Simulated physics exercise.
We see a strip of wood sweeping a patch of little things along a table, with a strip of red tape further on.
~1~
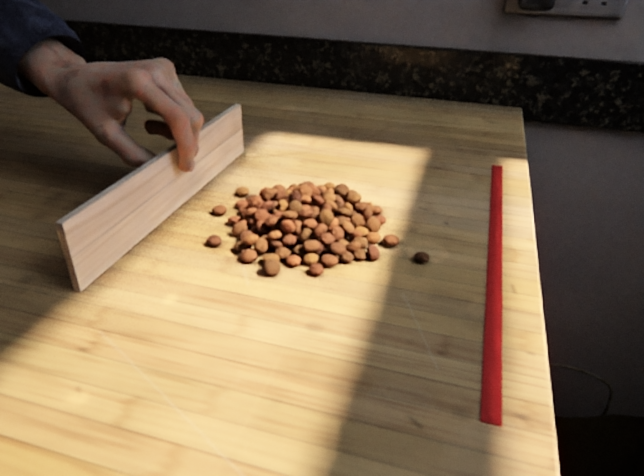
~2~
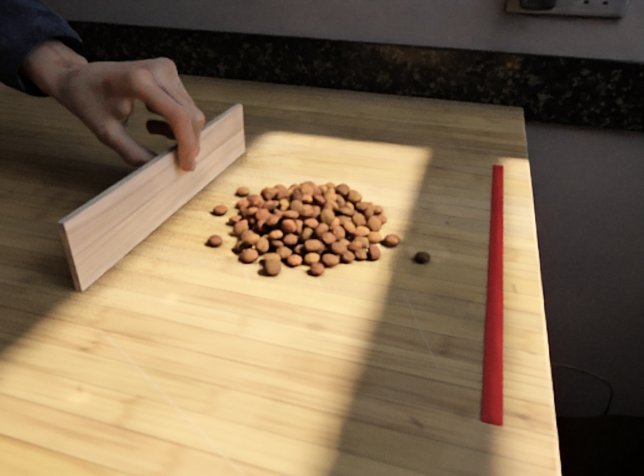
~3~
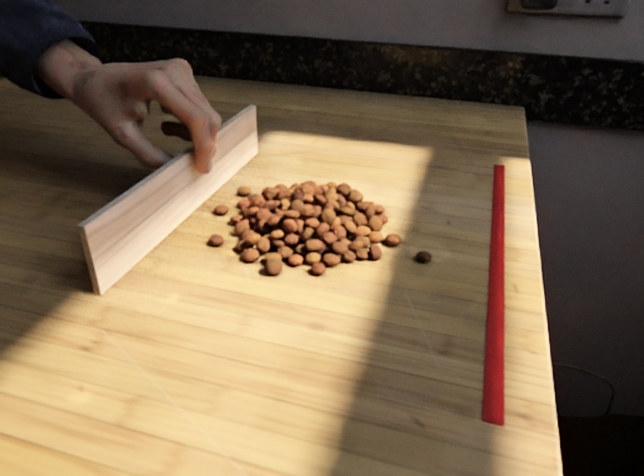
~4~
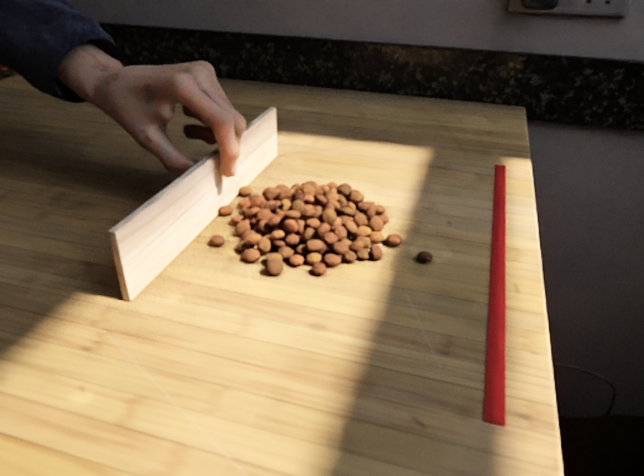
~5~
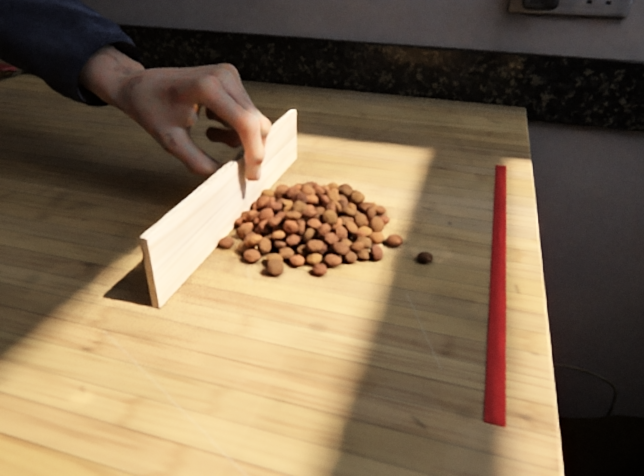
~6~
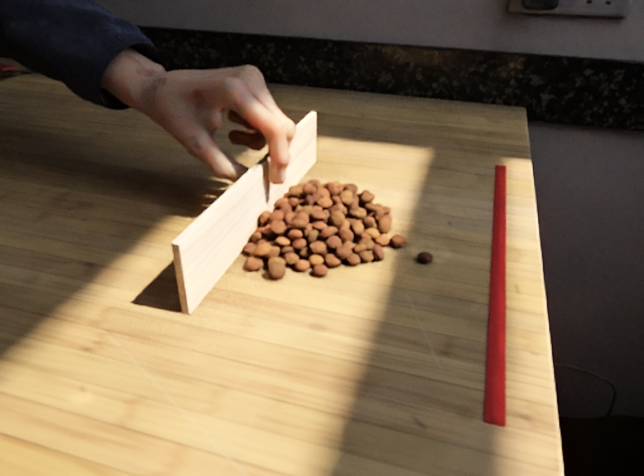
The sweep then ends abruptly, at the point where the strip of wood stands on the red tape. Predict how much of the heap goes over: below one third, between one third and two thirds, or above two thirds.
The fraction that disappears over the end is going to be bigger than two thirds.
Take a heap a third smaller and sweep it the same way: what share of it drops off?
Count per hundred: Around 70.
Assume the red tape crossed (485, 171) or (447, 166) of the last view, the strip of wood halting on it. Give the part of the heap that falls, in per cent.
60 % and 10 %, roughly.
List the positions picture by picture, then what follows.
Strip of wood at (88, 241), at rest; red tape at (497, 173), about two fingers from the edge; edge at (539, 264); the heap at (302, 221), bits of dog kibble, in the first frame.
Strip of wood at (89, 241), at rest, in the second frame.
Strip of wood at (108, 244); the heap at (304, 221), in the third frame.
Strip of wood at (137, 250), in the fourth frame.
Strip of wood at (167, 256); the heap at (305, 221), a small part pushed along, in the fifth frame.
Strip of wood at (196, 261); red tape at (501, 173); edge at (543, 264); the heap at (318, 223), about two thirds pushed along, in the sixth frame.
Soon after the last picture, strip of wood still moving, near (388, 177); heap all on the table, its front near (507, 260).
A little later, strip of wood stopped at the red tape; heap about two thirds over the edge.
Later still, strip of wood stopped at the red tape; heap most over the edge.
At rest, strip of wood stopped at the red tape; heap most over the edge.
